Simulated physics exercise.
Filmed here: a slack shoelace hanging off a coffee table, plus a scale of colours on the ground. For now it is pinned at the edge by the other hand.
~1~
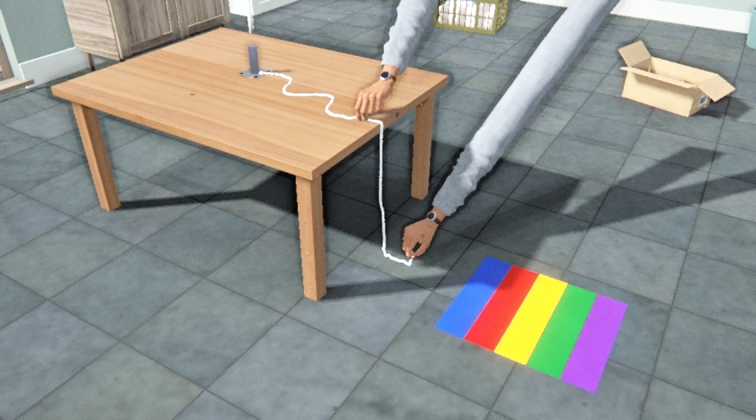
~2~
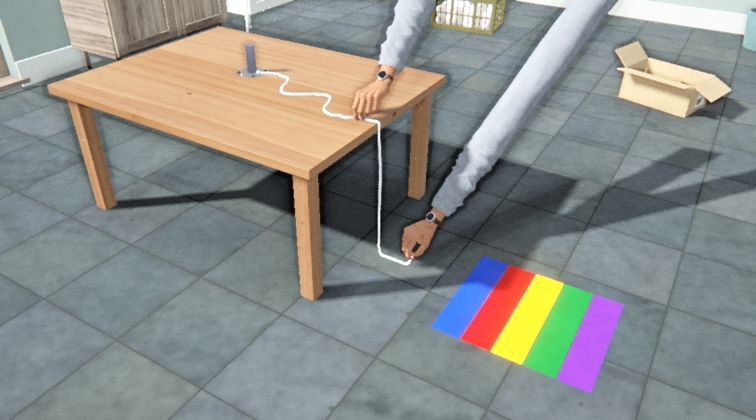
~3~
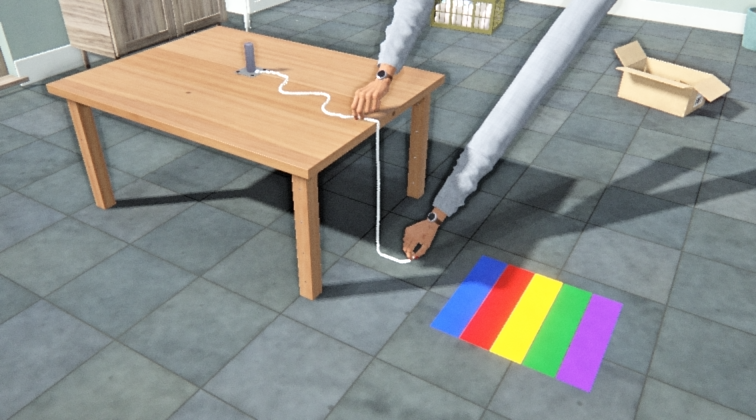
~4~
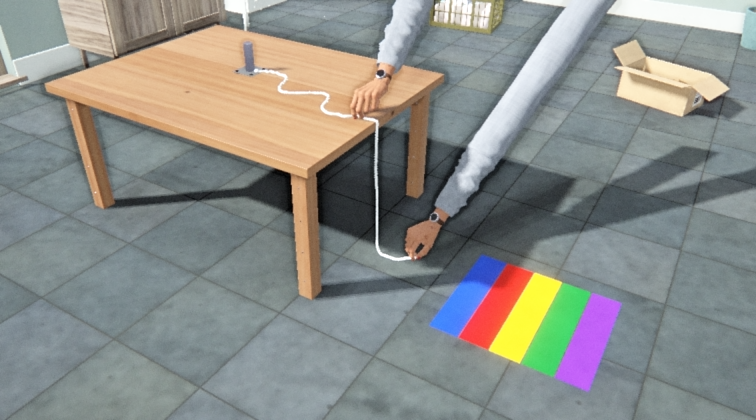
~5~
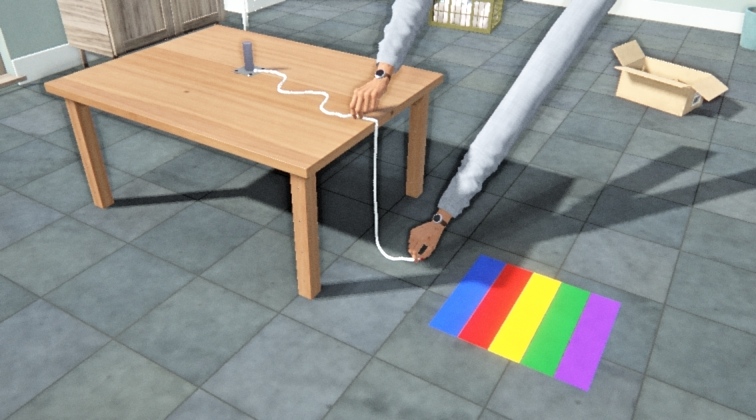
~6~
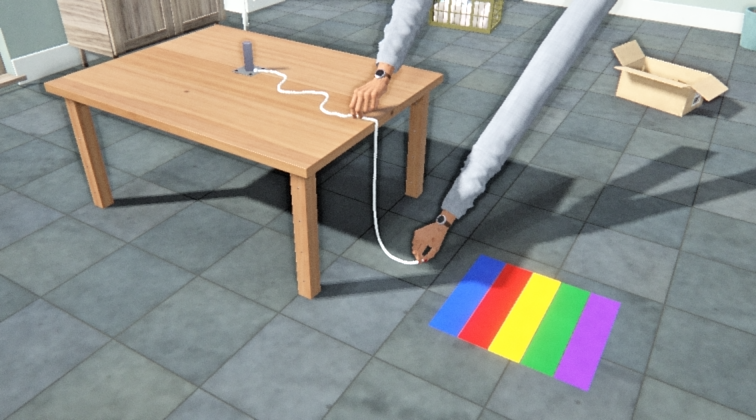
Two grey-sleeved arms reach in from the top over a wooden table in a grey-tiled room, seen from above at an angle. One hand pins a wavy white shoelace at the table's edge and the other holds its hanging end near the floor, left of blue, red, yellow, green and purple stripes. The lower hand edges slightly rightward, the hanging lace bending into a smoother curve, while the view shifts barely.
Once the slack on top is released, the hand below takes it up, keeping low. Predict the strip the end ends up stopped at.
The end ends up at the green strip.
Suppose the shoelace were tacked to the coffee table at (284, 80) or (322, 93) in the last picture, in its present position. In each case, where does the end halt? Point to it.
Try by try, around (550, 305) and (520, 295).
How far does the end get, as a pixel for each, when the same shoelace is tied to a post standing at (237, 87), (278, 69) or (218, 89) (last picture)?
Going through the tries, you get (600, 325), then (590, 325), then (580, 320).
A little later, end near (499, 289); over red.
Next, end near (540, 304); over yellow.
When it is tight, end near (565, 313); over green. It gets as far as the green strip.
